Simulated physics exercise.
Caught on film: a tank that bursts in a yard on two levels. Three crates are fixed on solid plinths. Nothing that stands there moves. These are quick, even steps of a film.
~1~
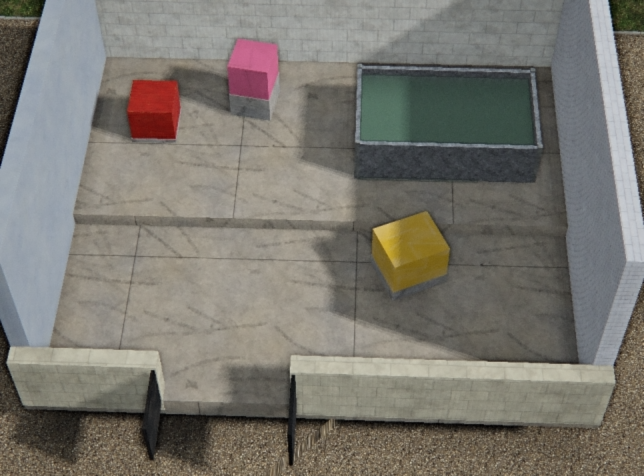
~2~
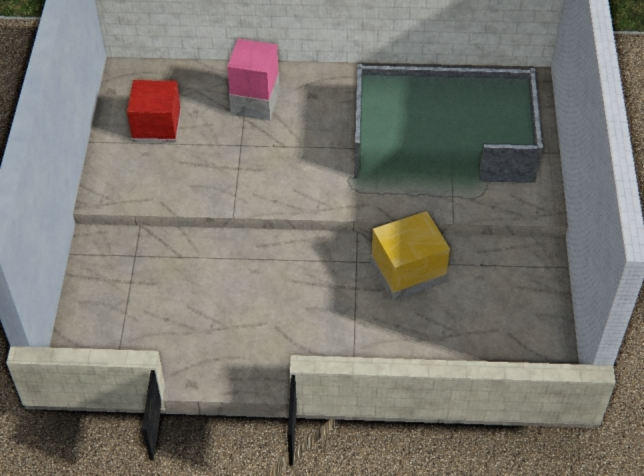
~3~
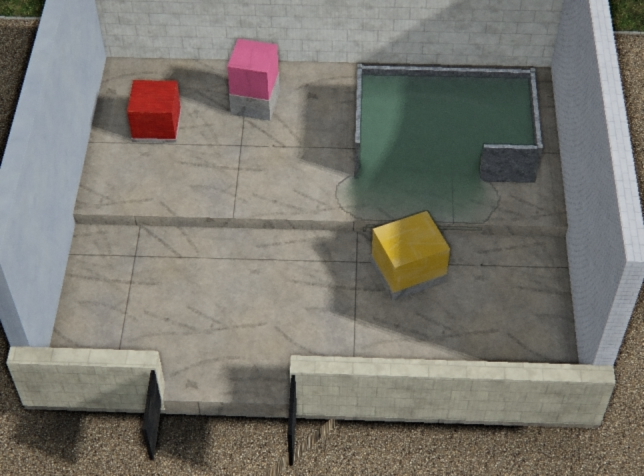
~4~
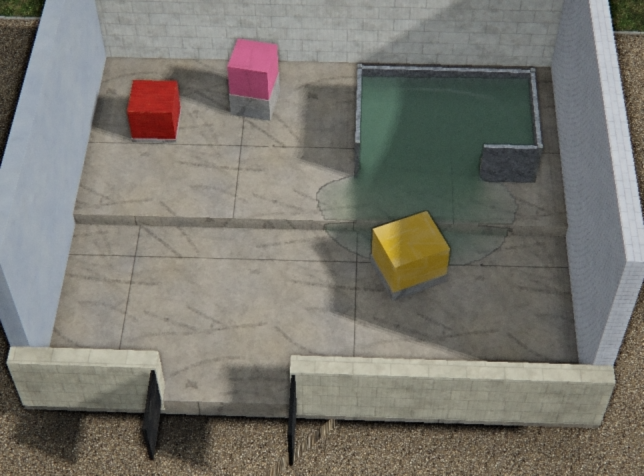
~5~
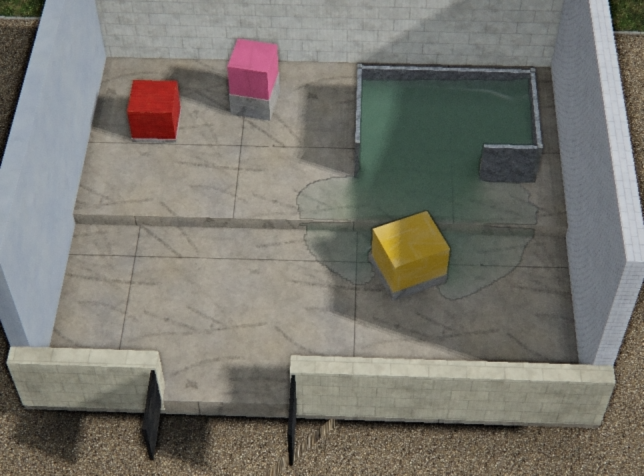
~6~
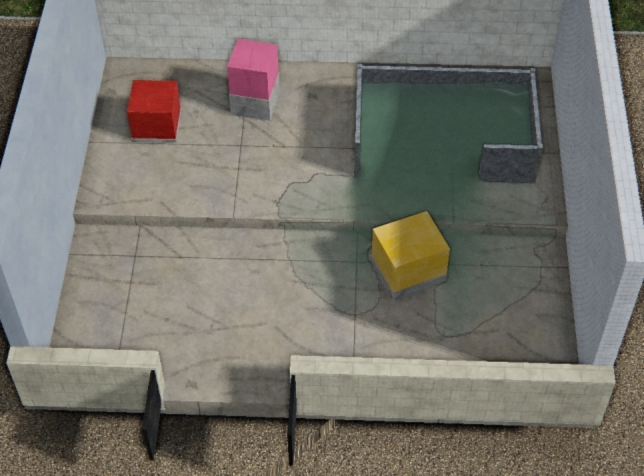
The video shows a walled yard with red, pink and yellow blocks and a tank of green water; part of the tank's front wall disappears, and water spreads over the step onto the lower level, around the yellow block.
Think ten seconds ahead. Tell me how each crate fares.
One by one: The red crate keeps dry; the pink crate keeps dry; the yellow crate is soaked.
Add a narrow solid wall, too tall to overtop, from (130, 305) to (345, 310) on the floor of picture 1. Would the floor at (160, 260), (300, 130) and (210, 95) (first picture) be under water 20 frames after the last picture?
One after the other: Wet, not flooded, free of water.
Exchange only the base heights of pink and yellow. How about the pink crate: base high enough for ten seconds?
My reading: Pink crate escapes it.
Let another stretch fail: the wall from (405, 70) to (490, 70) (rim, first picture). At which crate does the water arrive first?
It is the pink one.
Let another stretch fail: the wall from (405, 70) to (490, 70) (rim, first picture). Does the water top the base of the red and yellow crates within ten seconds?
Then: The red one takes water; the yellow one is safe.
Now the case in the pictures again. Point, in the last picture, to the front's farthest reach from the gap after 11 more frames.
Around (72, 381).
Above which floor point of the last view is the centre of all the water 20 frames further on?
At about (355, 267).
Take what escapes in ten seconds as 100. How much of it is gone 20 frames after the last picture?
About 25 per cent.
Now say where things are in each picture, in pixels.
The first frame shows still water in the open tank at (447, 110).
In the second frame, water pours out at (420, 165) and has run to (355, 183).
In the third frame, the front is at (346, 203), out from the gap at (420, 168).
In the fourth frame, water pours out at (419, 168) and has run to (332, 220).
In the fifth frame, the front is at (452, 293), out from the gap at (419, 169).
In the sixth frame, the front is at (462, 328), out from the gap at (419, 169).
A moment on, water covers 30 % of the floor; the red crate not reached, the pink crate not reached, the yellow crate water round its plinth.
Next, water covers 45 % of the floor; the red crate not reached, the pink crate not reached, the yellow crate water round its plinth.
Then, water covers 55 % of the floor; the red crate not reached, the pink crate not reached, the yellow crate water round its plinth.
Later, water covers 55 % of the floor; the red crate not reached, the pink crate not reached, the yellow crate water round its plinth.
In the end, water covers 55 % of the floor; the red crate stayed above the water, the pink crate stayed above the water, the yellow crate was topped.
